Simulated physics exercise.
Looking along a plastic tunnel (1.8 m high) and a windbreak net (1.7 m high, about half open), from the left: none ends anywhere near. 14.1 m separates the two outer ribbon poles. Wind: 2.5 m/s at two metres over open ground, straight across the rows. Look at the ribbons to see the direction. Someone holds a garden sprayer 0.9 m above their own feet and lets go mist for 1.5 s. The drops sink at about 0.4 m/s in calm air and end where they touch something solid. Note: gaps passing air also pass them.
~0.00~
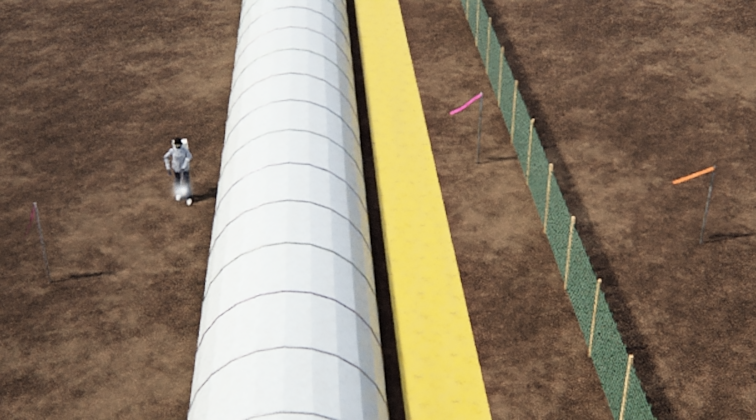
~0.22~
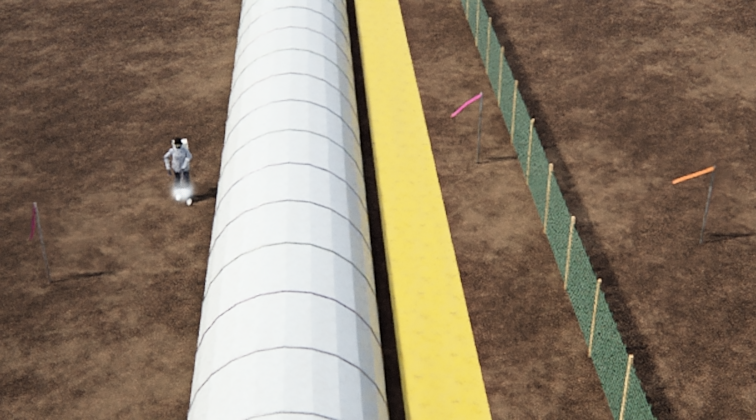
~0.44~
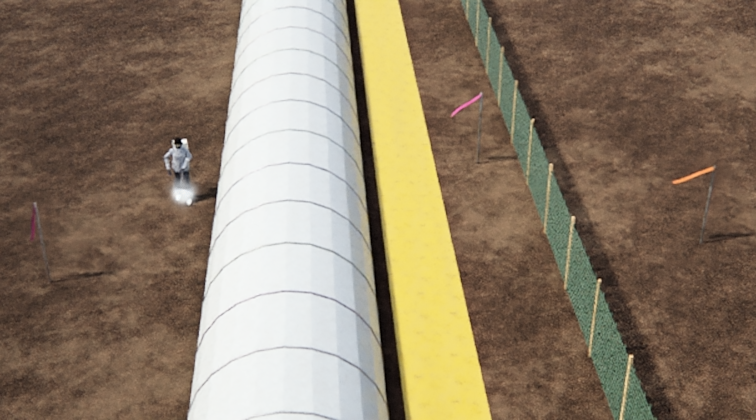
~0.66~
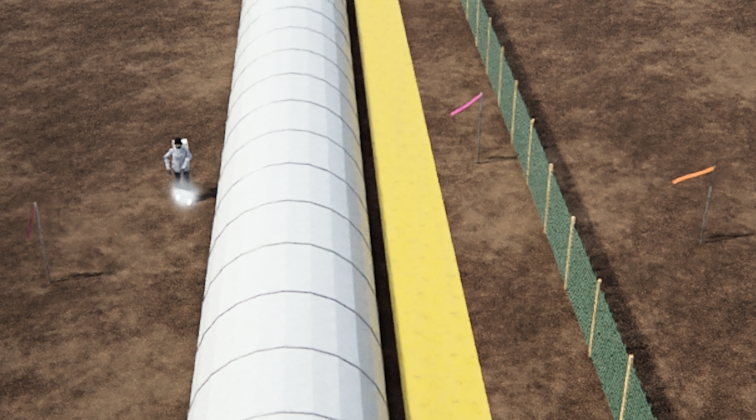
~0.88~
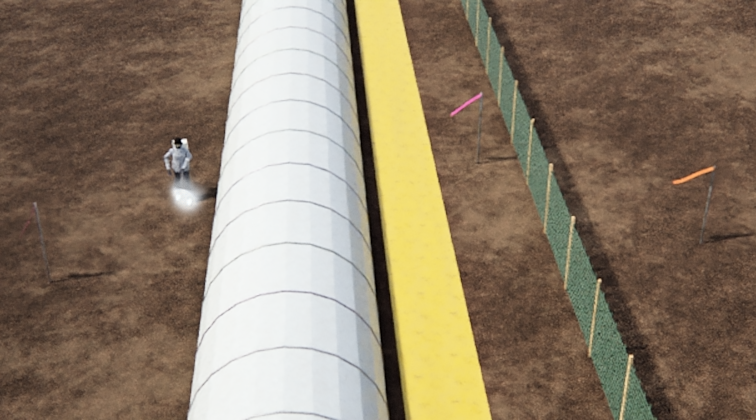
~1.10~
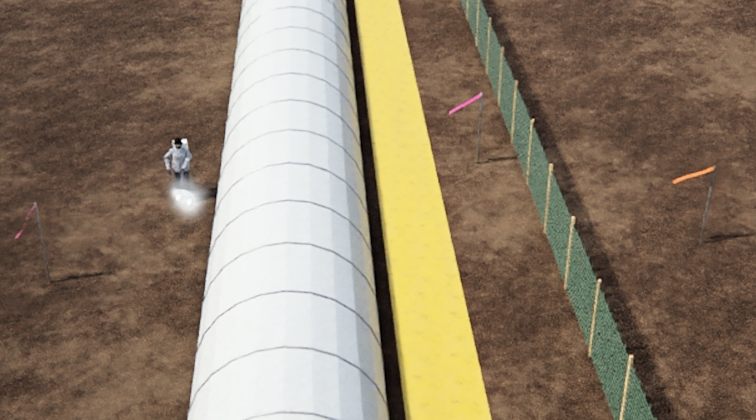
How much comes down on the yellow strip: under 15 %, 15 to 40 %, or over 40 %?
The share landing there is not even 15 %.
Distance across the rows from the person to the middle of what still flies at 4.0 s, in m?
It is around 0.5 m.
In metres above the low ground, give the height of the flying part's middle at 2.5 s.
0.6 m.
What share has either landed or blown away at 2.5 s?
Roughly 10 in a hundred.
After 2.5 s, 88 % is in the air or yet to come; 0 % lies on the yellow strip; the middle of what still flies is 0.5 m above the low ground, near (194, 203).
After 4.0 s, 46 % is in the air or yet to come; 0 % lies on the yellow strip; the middle of what still flies is 0.4 m above the low ground, near (201, 207).
After 8.0 s, 7 % is in the air or yet to come; 0 % lies on the yellow strip.
After 20.0 s, 0 % is in the air or yet to come; 0 % lies on the yellow strip.
After 45.0 s, 0 % is in the air or yet to come; 0 % lies on the yellow strip.
